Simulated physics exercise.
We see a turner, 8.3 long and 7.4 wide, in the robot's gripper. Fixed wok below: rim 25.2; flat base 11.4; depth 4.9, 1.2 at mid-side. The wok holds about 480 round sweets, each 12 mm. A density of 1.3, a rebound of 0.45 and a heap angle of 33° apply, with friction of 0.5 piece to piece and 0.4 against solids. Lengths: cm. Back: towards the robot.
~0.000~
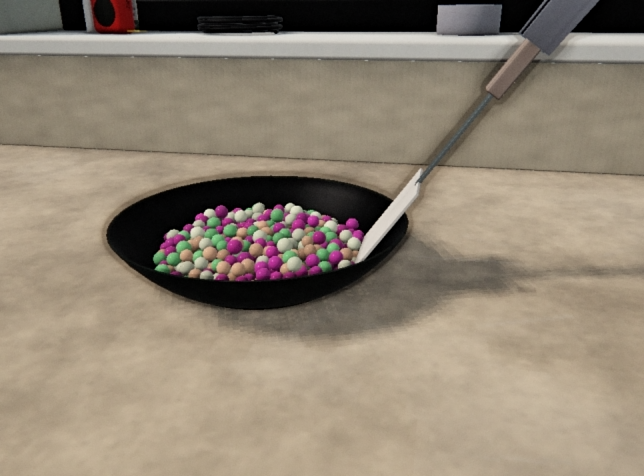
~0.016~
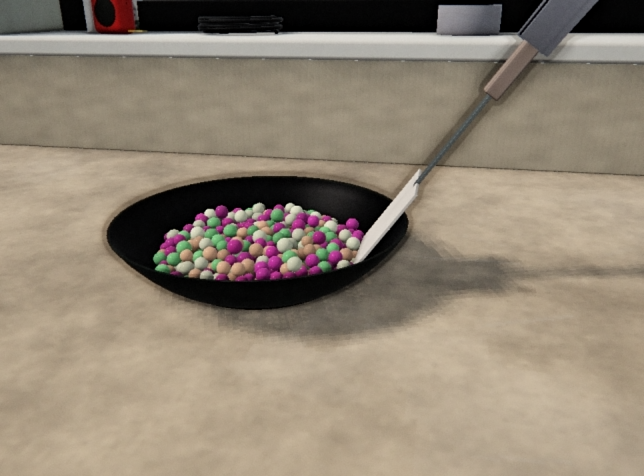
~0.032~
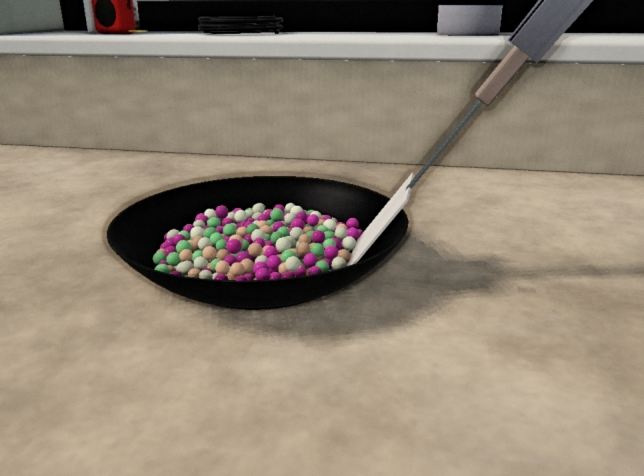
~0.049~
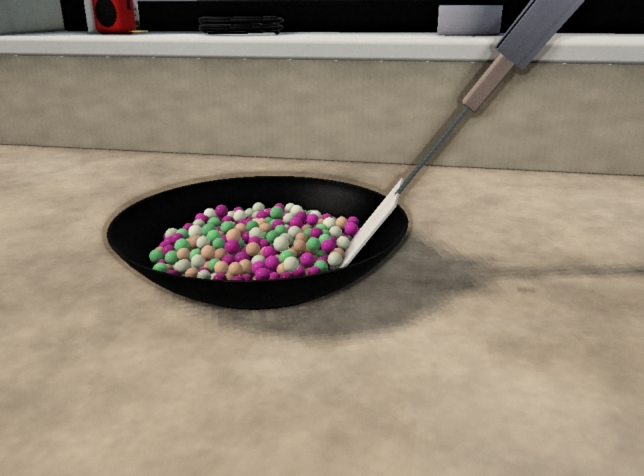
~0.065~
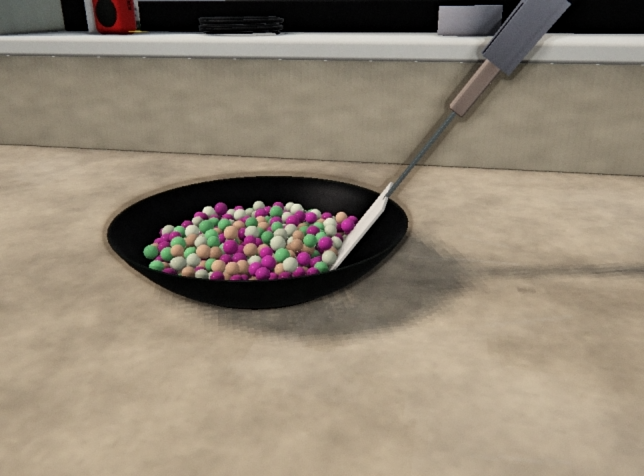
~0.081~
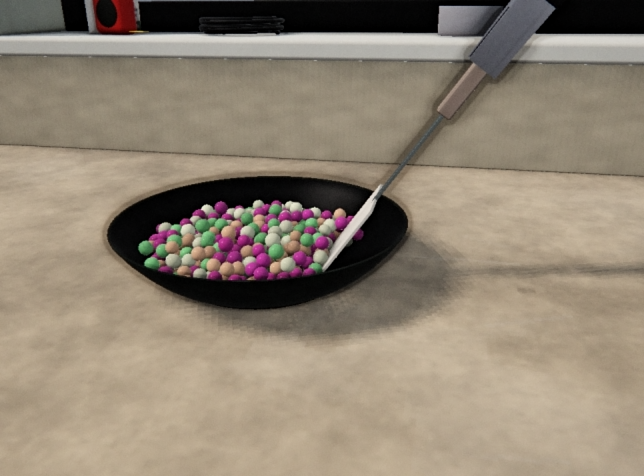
On a mottled beige countertop, a black wok holds a heap of small round sweets in magenta, green, white and peach, with a turner slanting in at its right side. The turner stays still at first, then slides slowly left, pushing the sweets slightly toward the wok's left side.
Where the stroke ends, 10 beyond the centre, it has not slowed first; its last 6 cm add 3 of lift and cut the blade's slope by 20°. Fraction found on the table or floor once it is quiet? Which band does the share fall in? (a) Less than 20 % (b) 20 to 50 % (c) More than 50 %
The answer is b.
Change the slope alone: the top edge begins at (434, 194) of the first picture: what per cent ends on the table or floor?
Spill: Approx. 30 per cent.
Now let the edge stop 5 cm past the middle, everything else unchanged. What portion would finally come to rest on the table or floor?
Then around 0 per cent.
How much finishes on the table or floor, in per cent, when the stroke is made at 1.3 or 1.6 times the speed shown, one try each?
Near 35 and near 40 percent respectively.
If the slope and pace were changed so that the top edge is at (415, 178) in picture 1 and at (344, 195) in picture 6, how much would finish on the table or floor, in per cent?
My guess would be close to 40 per cent.
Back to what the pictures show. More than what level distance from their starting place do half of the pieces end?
The value is roughly 5 cm.
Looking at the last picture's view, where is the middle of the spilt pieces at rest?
Around pixel (59, 248).
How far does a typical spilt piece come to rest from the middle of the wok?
Roughly 22 centimetres.
After 0.18 s, sloping 55°, highest piece 6 above the table; 484 in the wok.
After 0.28 s, sloping 48°, highest piece 8 above the table; 473 in the wok, 1 on the table or floor, 10 on the blade or in flight.
After 0.54 s, sloping 35°, highest piece 6 above the table; 316 in the wok, 166 on the table or floor, 2 on the blade or in flight.
After 1.59 s, sloping 35°, highest piece 6 above the table; 316 in the wok, 168 on the table or floor.
In the end, 316 in the wok, 168 on the table or floor. That is 35 % on the table or floor.
